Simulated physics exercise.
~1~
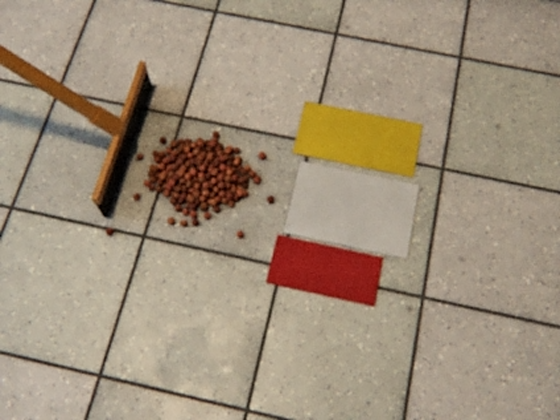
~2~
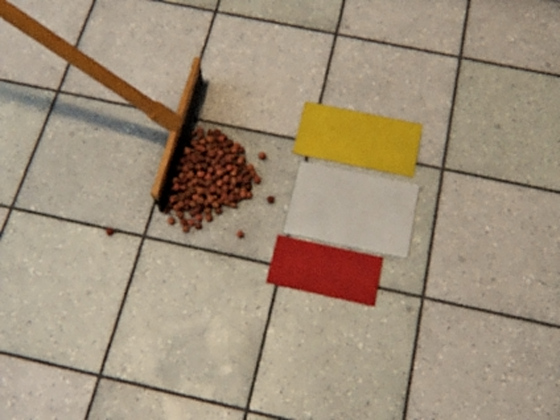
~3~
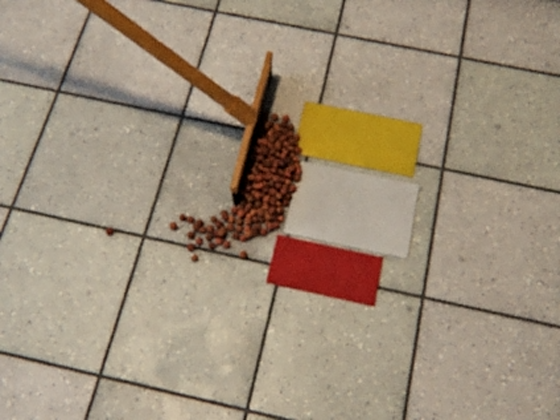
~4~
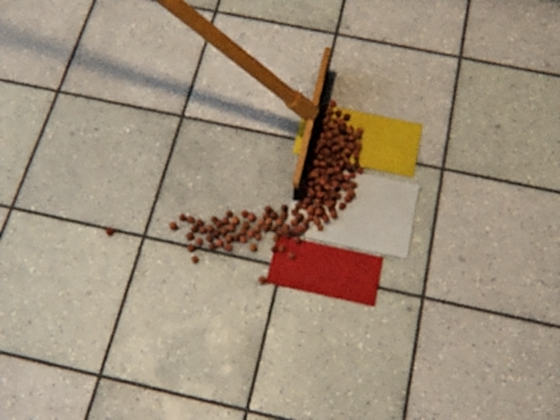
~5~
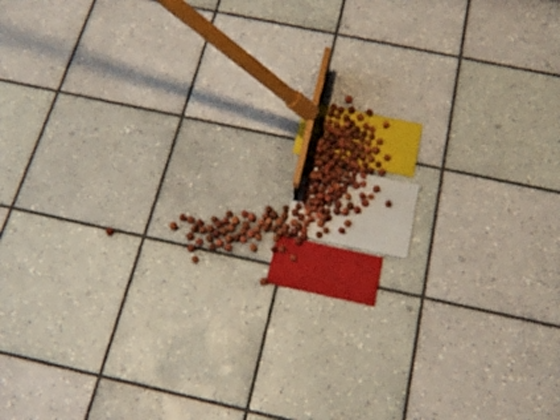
A wooden-handled squeegee pushed a pile of small reddish-brown pellets rightwards across a tiled floor, leaving a trail behind its lower end, then stopped over the mats, where pellets spread across the yellow and white ones while others stayed on the tiles.
